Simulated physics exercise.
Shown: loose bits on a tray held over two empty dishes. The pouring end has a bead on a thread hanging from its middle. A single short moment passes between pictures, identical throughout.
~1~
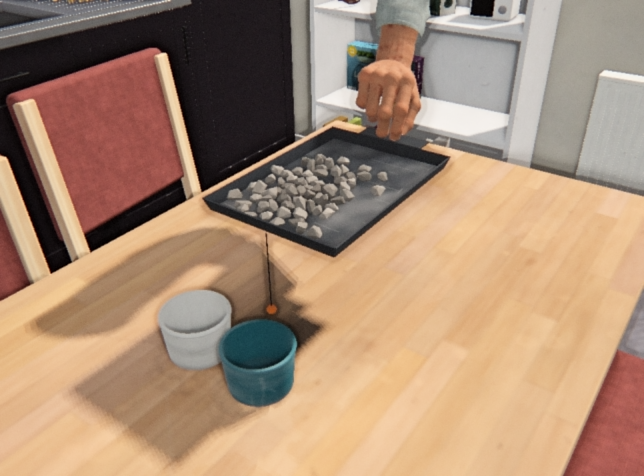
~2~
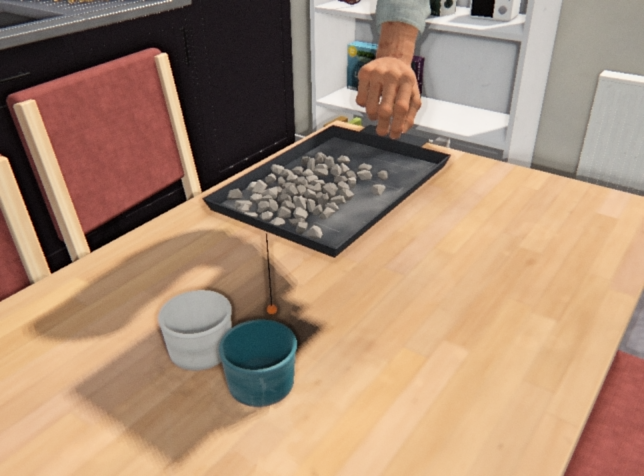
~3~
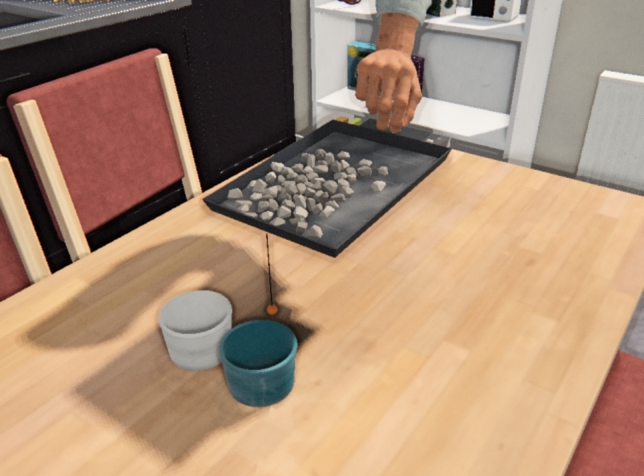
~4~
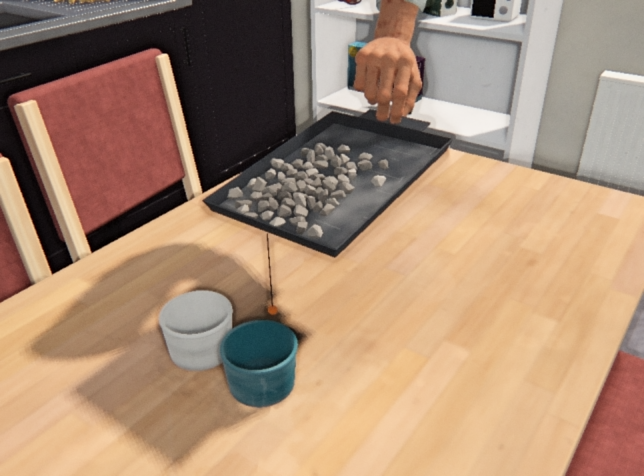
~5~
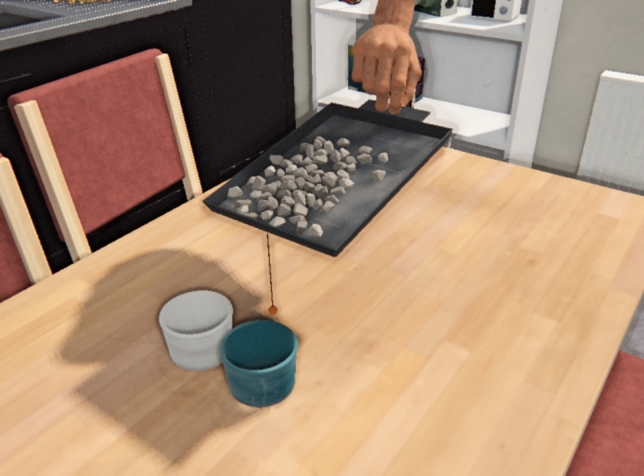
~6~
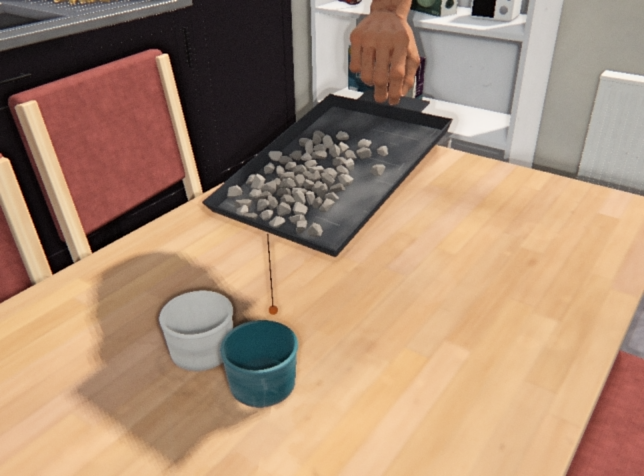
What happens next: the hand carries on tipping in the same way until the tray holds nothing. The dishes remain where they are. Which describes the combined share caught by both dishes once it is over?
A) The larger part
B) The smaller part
The larger part (A).
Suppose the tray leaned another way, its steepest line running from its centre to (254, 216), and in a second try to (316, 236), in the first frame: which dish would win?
Going by the two slopes in order, it's the left-side one and then the right-side one.
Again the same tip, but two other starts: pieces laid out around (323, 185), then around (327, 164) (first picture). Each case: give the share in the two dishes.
In turn 70 and 70 in a hundred.
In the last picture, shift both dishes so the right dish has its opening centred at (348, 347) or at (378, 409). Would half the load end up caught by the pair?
At place one the minor share; at place two the minor share.
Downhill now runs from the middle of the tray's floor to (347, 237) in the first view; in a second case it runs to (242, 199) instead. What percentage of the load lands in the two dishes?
0 % and 30 %.
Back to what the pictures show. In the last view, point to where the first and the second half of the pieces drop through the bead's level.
Around (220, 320) at first; around (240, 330) after that.
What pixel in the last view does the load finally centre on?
(244, 375).
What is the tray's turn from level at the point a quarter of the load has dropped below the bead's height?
About 90° of tilt.
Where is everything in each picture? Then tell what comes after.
The first frame shows corners of the pouring end (209, 197) and (334, 244), level; middle of the load (300, 193), bits of gravel; left dish (172, 346); right dish (235, 382); bead on its thread (272, 309).
The second frame shows corners of the pouring end (209, 197) and (334, 244), level; middle of the load (300, 192).
The third frame shows corners of the pouring end (209, 198) and (334, 244), tipped barely, level across its low end; middle of the load (300, 191).
The fourth frame shows corners of the pouring end (209, 199) and (334, 245), tipped a little, level across its low end; middle of the load (300, 188).
The fifth frame shows corners of the pouring end (209, 200) and (334, 245), tipped a little, level across its low end; middle of the load (300, 185).
The sixth frame shows corners of the pouring end (209, 200) and (333, 245), tipped a little, level across its low end; middle of the load (299, 182); left dish (174, 347); right dish (236, 382).
Just after the last frame, tray tipped steeply; almost all on the tray; just a few outside both.
A moment on, tray tipped right over; roughly a quarter on the tray; about a tenth in the right dish; about a tenth in the left dish; about a tenth outside both; roughly a quarter in the air.
Further on, tray tipped past a quarter turn; roughly a third in the right dish; roughly a third in the left dish; roughly a third outside both.
When it is over, tray tipped past a quarter turn; roughly a third in the right dish; roughly a third in the left dish; roughly a third outside both.
